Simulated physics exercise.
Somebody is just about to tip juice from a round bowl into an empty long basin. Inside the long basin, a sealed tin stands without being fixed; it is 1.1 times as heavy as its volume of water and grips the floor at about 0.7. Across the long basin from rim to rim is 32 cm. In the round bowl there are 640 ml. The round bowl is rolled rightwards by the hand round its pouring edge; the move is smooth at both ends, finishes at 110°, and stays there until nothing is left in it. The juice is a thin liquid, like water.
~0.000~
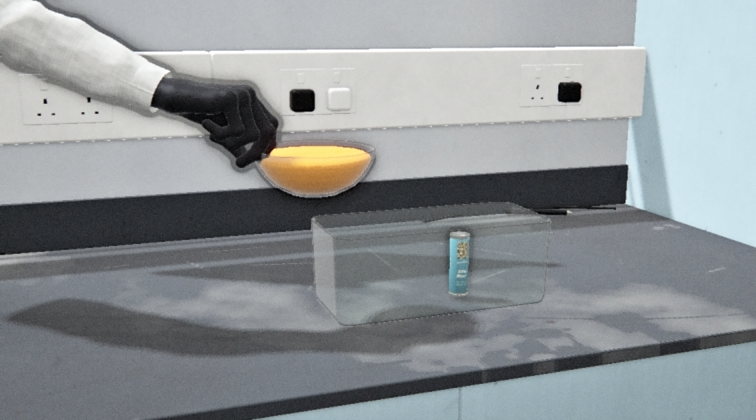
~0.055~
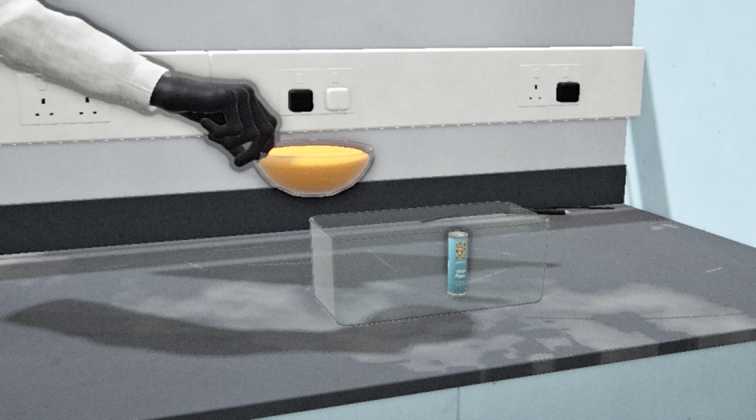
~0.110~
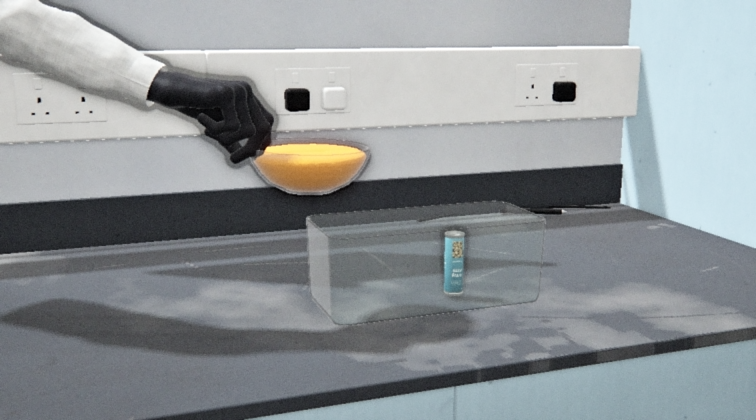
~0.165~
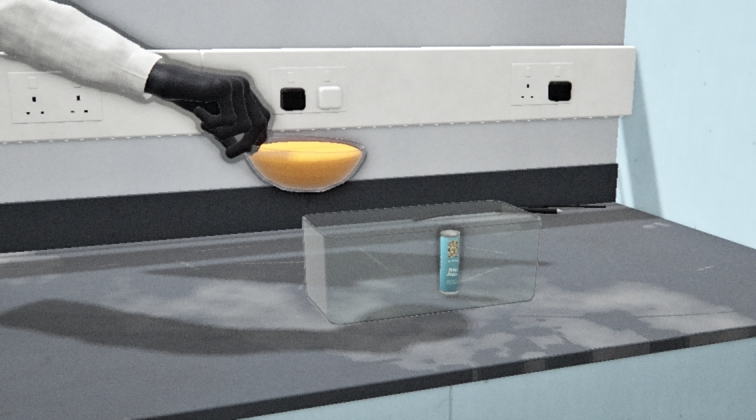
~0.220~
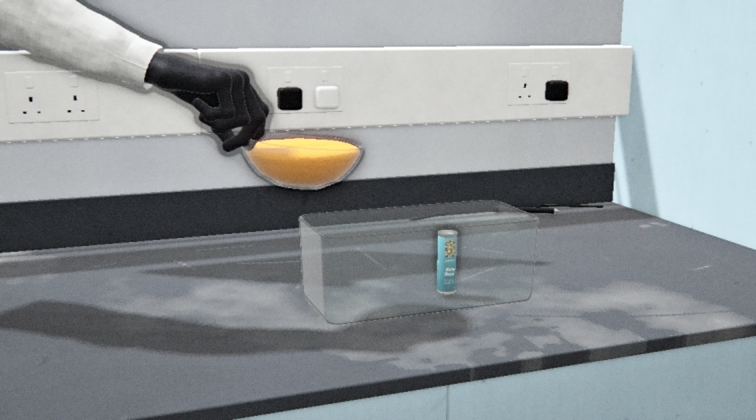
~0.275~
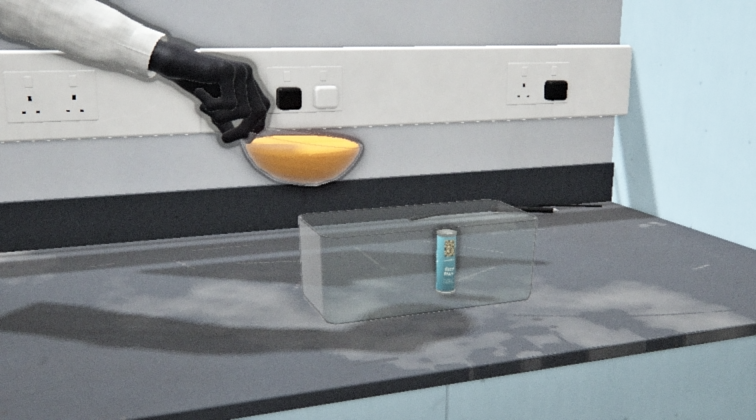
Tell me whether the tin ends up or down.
Upright.
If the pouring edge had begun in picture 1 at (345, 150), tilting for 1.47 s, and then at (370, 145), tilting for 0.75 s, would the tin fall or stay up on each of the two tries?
Run one: It does not tip. Run two: It tumbles.
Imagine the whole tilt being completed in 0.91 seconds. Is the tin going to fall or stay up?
The tin tips over.
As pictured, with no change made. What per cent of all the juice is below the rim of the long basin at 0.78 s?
At that time the basin holds about 30 per cent of the liquid.
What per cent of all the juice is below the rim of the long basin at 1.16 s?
Some 96 percent of the total.
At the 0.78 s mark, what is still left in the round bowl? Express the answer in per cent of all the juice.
Roughly 32 per cent.
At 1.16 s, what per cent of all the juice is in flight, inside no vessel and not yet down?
Something like 3 per cent of the total.
Then, 0.78 s in, the tilt is 61° and 31 per cent is still to pour; the tin stands where it began.
Then, 1.16 s in, the tilt is 98° and 0 per cent is still to pour; the tin stands where it began.
Then, 1.55 s in, the tilt is 110° and 0 per cent is still to pour; the tin stands where it began.
Then, 1.97 s in, the tilt is 110° and 0 per cent is still to pour; the tin stands where it began.
Finally, the tin stands where it began.
